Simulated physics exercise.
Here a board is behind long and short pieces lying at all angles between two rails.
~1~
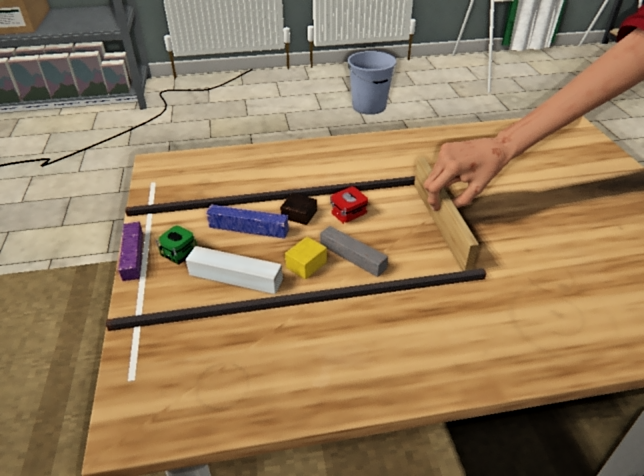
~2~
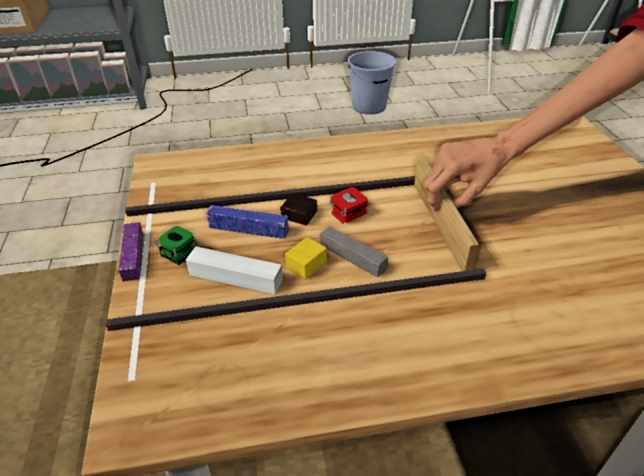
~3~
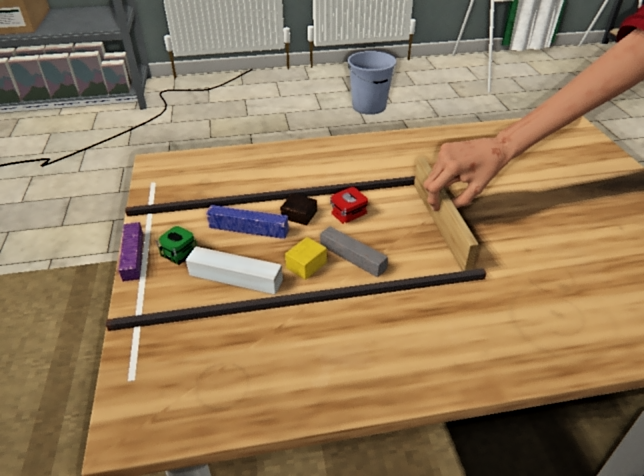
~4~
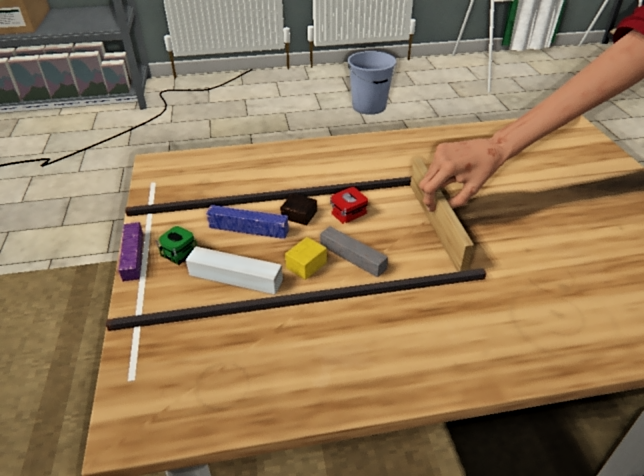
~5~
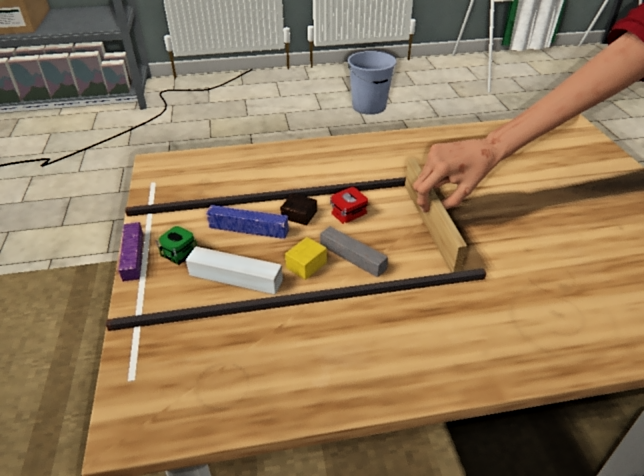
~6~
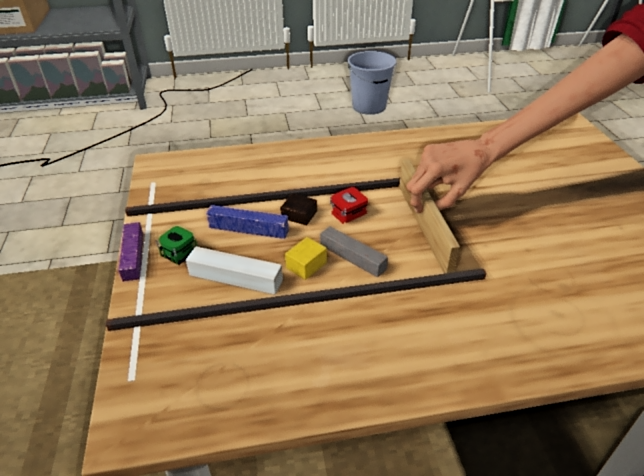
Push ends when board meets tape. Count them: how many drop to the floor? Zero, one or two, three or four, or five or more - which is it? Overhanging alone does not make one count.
The push is going to knock off more than four.
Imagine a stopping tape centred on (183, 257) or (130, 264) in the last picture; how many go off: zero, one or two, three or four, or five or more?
First tape: 1 or 2; second tape: Five or more.
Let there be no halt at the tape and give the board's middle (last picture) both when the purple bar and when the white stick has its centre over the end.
At (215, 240) for the purple bar; at (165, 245) for the white stick.
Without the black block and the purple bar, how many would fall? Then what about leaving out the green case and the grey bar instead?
You'd get 4 in the first case and 4 in the second one.
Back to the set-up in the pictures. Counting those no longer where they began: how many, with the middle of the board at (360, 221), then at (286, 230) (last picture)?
The first number is 2, the next one 6.
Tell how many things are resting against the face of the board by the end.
It adds up to 2.
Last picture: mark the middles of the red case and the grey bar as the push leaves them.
The red case stops around (131, 225); the grey bar around (133, 276).
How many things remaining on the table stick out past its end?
1, I think.
Soon after, none off yet; purple bar at rest near (132, 250); green case at rest near (177, 245); white stick at rest near (234, 271).
At rest, the number that fall off is five or more; fallen, black block, yellow block, blue bar, white stick, green case and purple bar.
